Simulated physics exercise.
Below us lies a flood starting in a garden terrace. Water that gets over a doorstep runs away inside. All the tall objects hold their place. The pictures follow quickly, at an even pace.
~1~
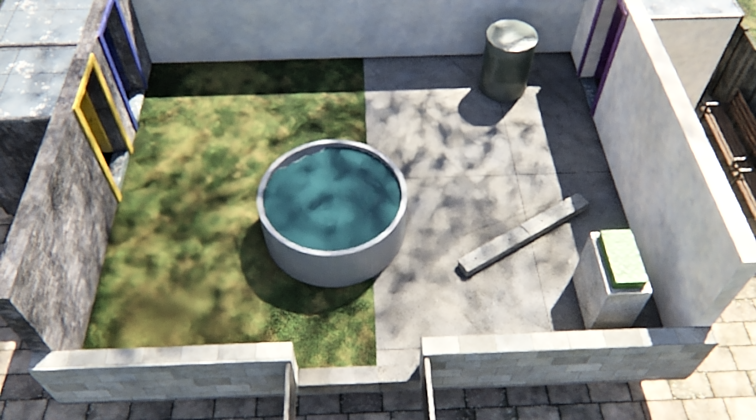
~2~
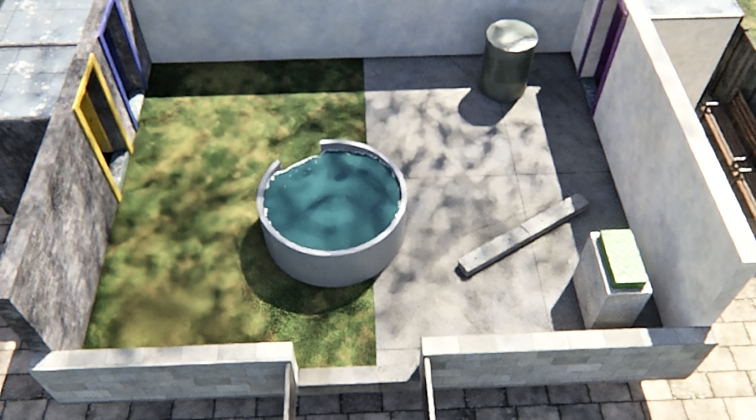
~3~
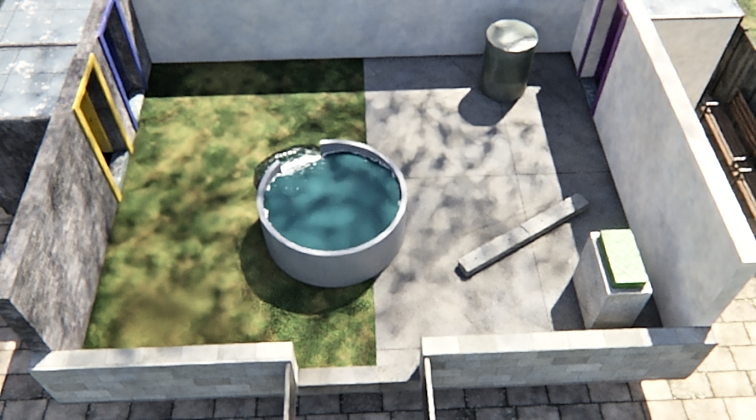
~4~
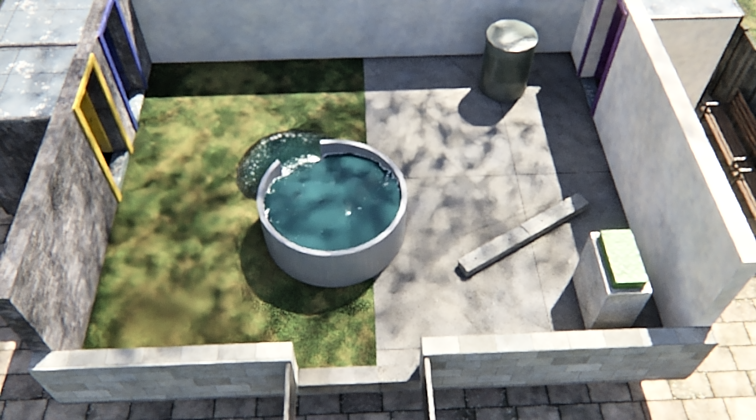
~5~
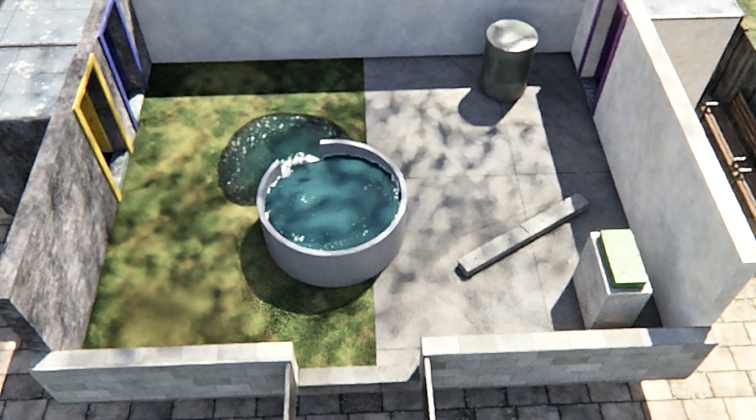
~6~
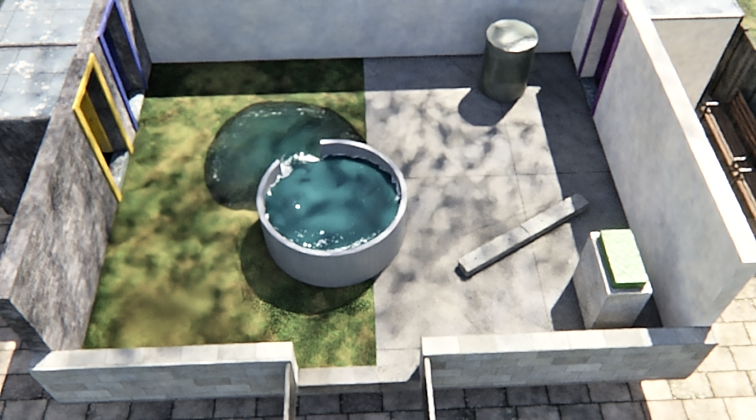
In the video, a round pool of blue water sits in a walled garden terrace until a gap opens in its far rim, and water pours out and spreads across the grass behind it toward the upper left.
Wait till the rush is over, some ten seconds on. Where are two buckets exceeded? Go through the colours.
One by one: The blue door lets in a lot; the purple door admits no more than that; the yellow door admits no more than that.
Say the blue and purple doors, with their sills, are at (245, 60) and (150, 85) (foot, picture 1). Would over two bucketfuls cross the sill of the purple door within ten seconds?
One by one: Purple door takes more.
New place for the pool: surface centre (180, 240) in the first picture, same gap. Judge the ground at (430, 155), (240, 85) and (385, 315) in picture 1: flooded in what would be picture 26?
As listed: Free of water, under water, not flooded.
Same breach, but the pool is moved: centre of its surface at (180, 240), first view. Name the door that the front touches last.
The purple door.
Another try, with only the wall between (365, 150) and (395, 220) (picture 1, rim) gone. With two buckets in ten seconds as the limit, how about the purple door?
Then: Purple door takes more.
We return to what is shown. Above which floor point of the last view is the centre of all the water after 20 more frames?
Near (284, 160).
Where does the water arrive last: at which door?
It is the one in purple.
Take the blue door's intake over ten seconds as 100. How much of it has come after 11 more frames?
Close to 0 %.
A moment on, water covers 20 % of the floor; the blue door not reached, the purple door not reached, the yellow door not reached.
Next, water covers 30 % of the floor; the blue door wet at the sill, nothing in, the purple door not reached, the yellow door wet at the sill, nothing in.
Then, water covers 35 % of the floor; the blue door over two buckets in, the purple door not reached, the yellow door wet at the sill, nothing in.
Later, water covers 55 % of the floor; the blue door far over two buckets in, the purple door not reached, the yellow door wet at the sill, nothing in.
In the end, water covers 80 % of the floor; the blue door far over two buckets in, the purple door wet at the sill, nothing in, the yellow door wet at the sill, nothing in.
